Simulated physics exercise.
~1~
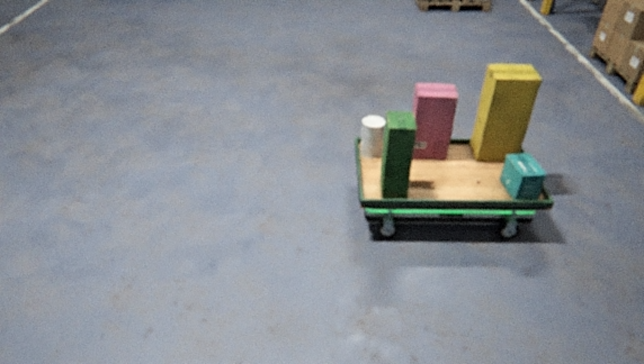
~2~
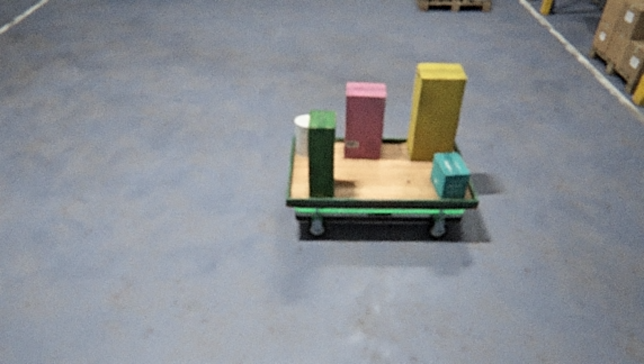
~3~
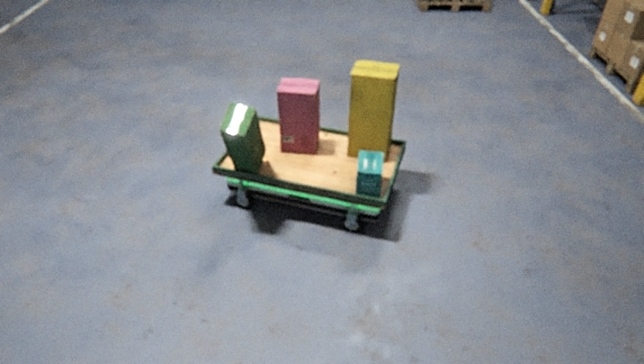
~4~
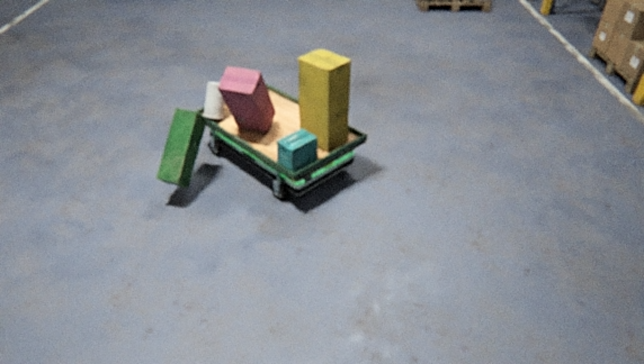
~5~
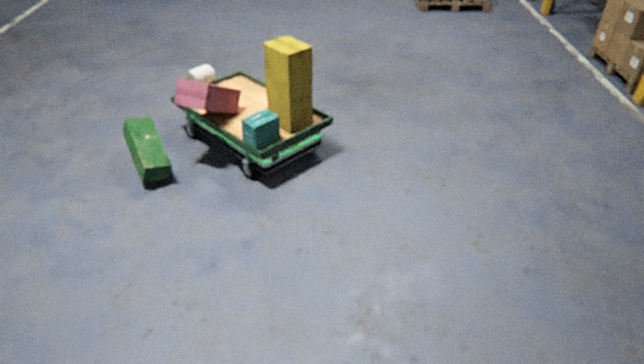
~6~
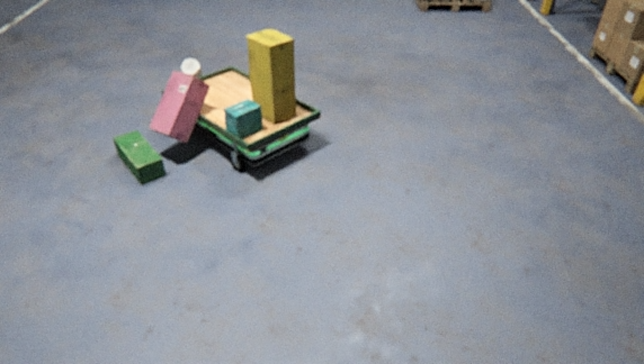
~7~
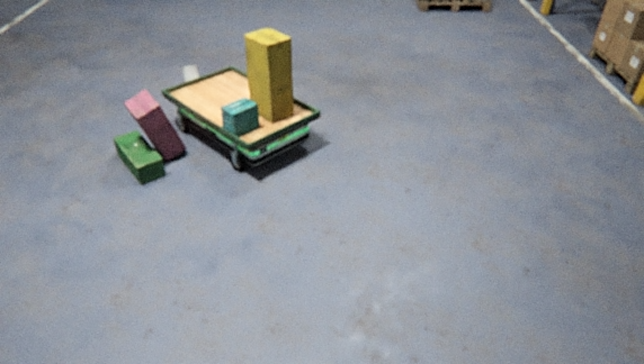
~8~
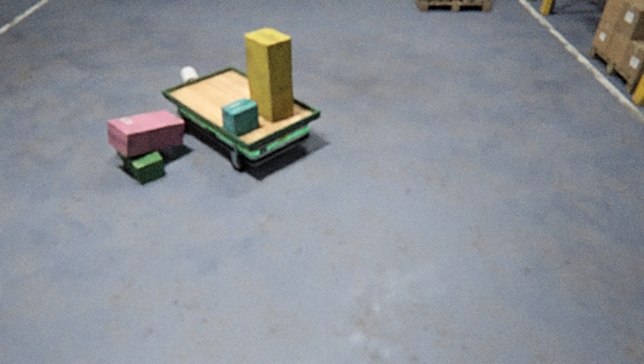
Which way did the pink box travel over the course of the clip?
The pink box moved to the left, first riding on the cart and then falling off it onto the floor.
